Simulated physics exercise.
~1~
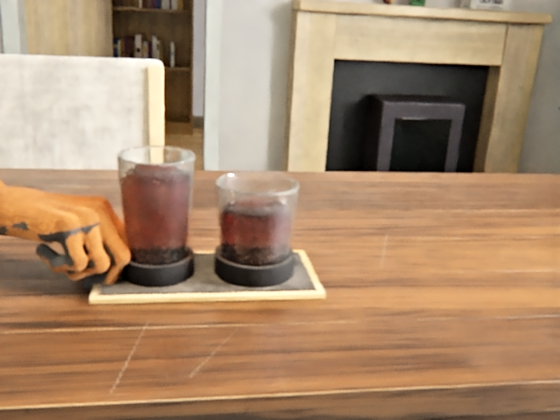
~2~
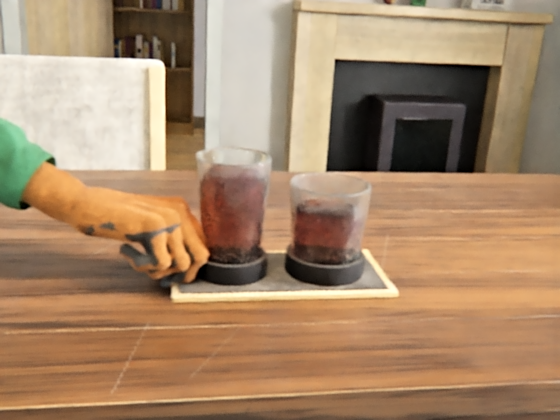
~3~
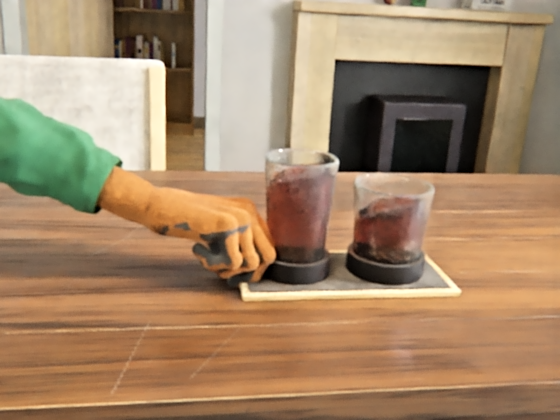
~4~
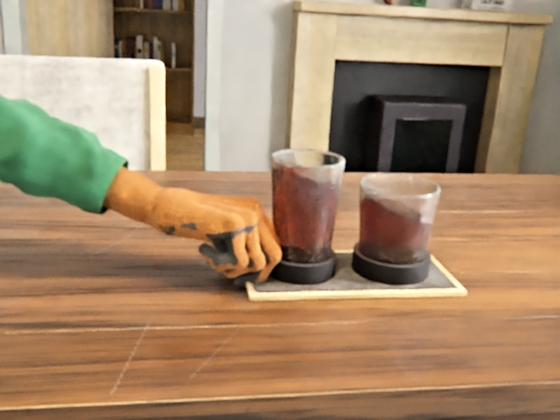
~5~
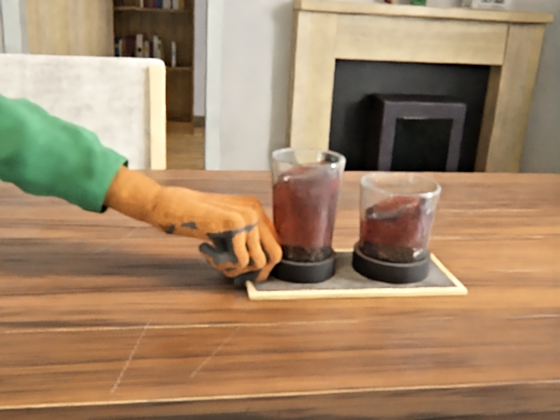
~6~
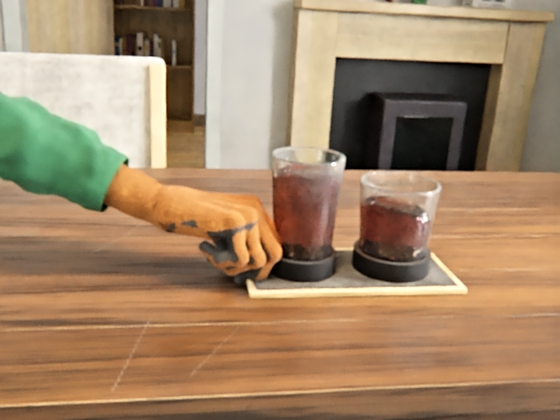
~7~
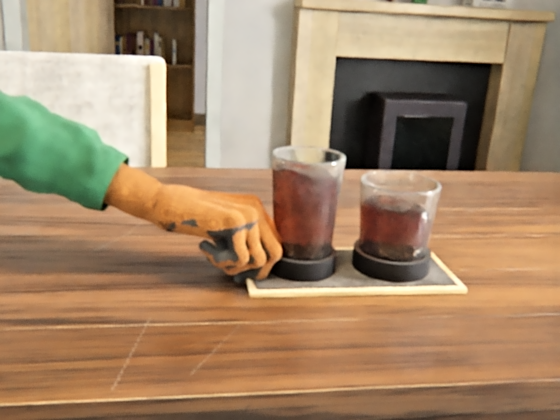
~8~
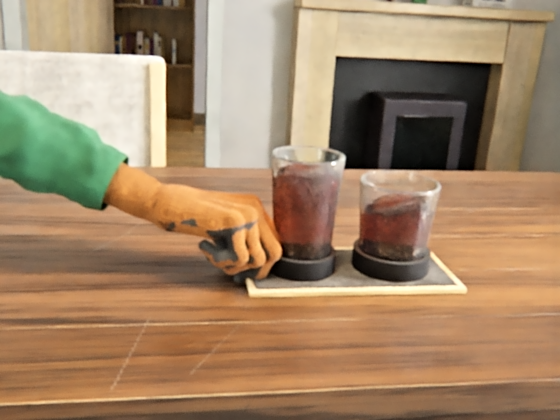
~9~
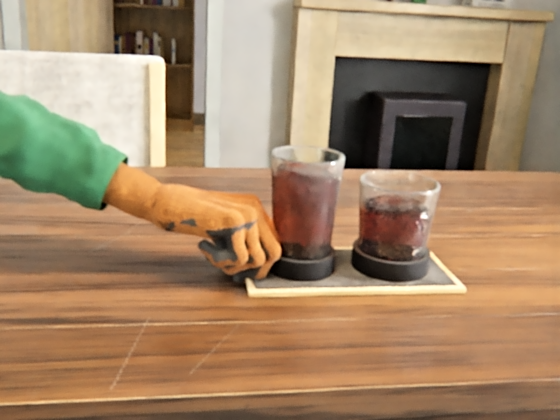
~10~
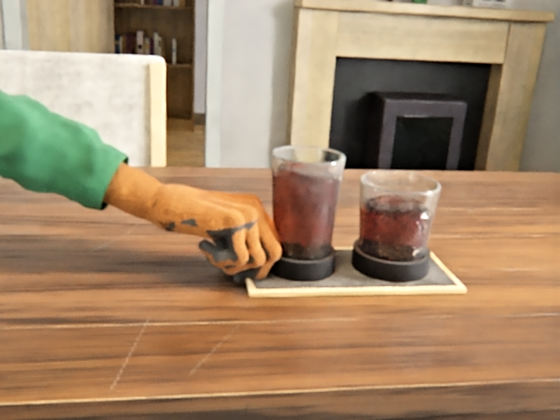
On a wooden table in a room with a fireplace, a pale chair and bookshelves behind, a hand in a green sleeve holds the left end of a light-edged tray. The tray carries a tall glass on the left and a shorter drinking glass on the right, both open, holding reddish-brown tea and seated in dark round holders. The hand pushes the tray to the right, then stops it. The tea tilts and sloshes inside both glasses, then gradually calms. The tray stays put with the hand still on it, and the shorter glass has spilled nothing.
